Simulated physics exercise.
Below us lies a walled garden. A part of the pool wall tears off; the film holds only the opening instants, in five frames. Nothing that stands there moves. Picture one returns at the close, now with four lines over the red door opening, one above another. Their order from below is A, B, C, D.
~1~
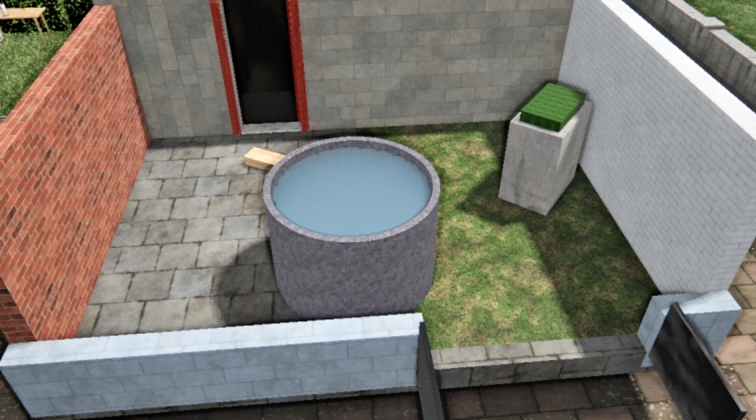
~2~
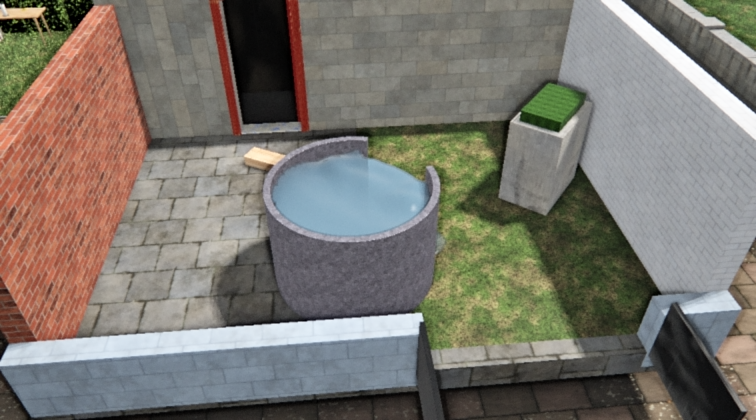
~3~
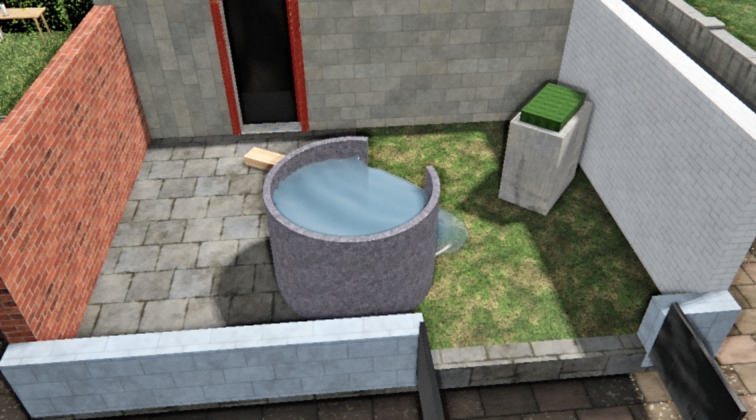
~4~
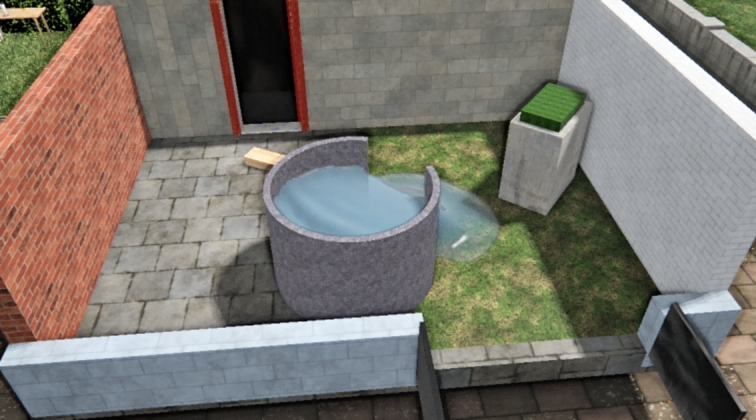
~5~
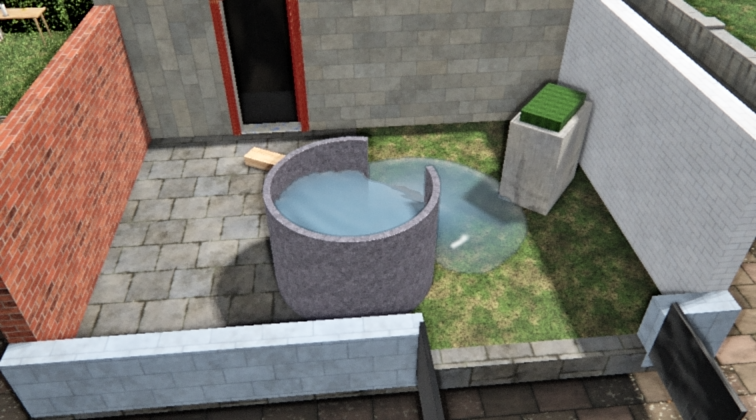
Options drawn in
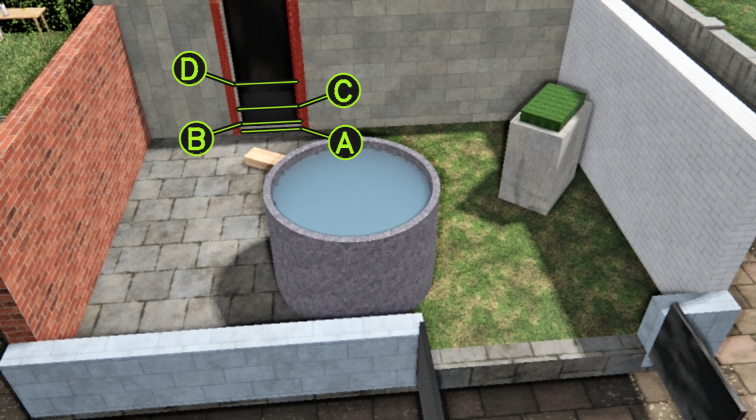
Walled garden with a round stone pool losing a section of its right rim, water pouring out and spreading across the grass.
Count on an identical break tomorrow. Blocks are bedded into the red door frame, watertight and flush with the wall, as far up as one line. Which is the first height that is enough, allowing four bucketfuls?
Go for B.
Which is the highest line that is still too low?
The answer is A.
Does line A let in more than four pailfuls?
Yes, that goes wrong.
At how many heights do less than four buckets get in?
Three of them.
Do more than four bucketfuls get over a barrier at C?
No.
In lime, A at (271, 130); B at (270, 122); C at (268, 107); D at (265, 83); from the bottom up A, B, C, D.
If A is chosen, about 14 bucketfuls get in.
If B is chosen, a splash gets over, under a bucket.
If C is chosen, nothing gets over.
If D is chosen, nothing gets over.
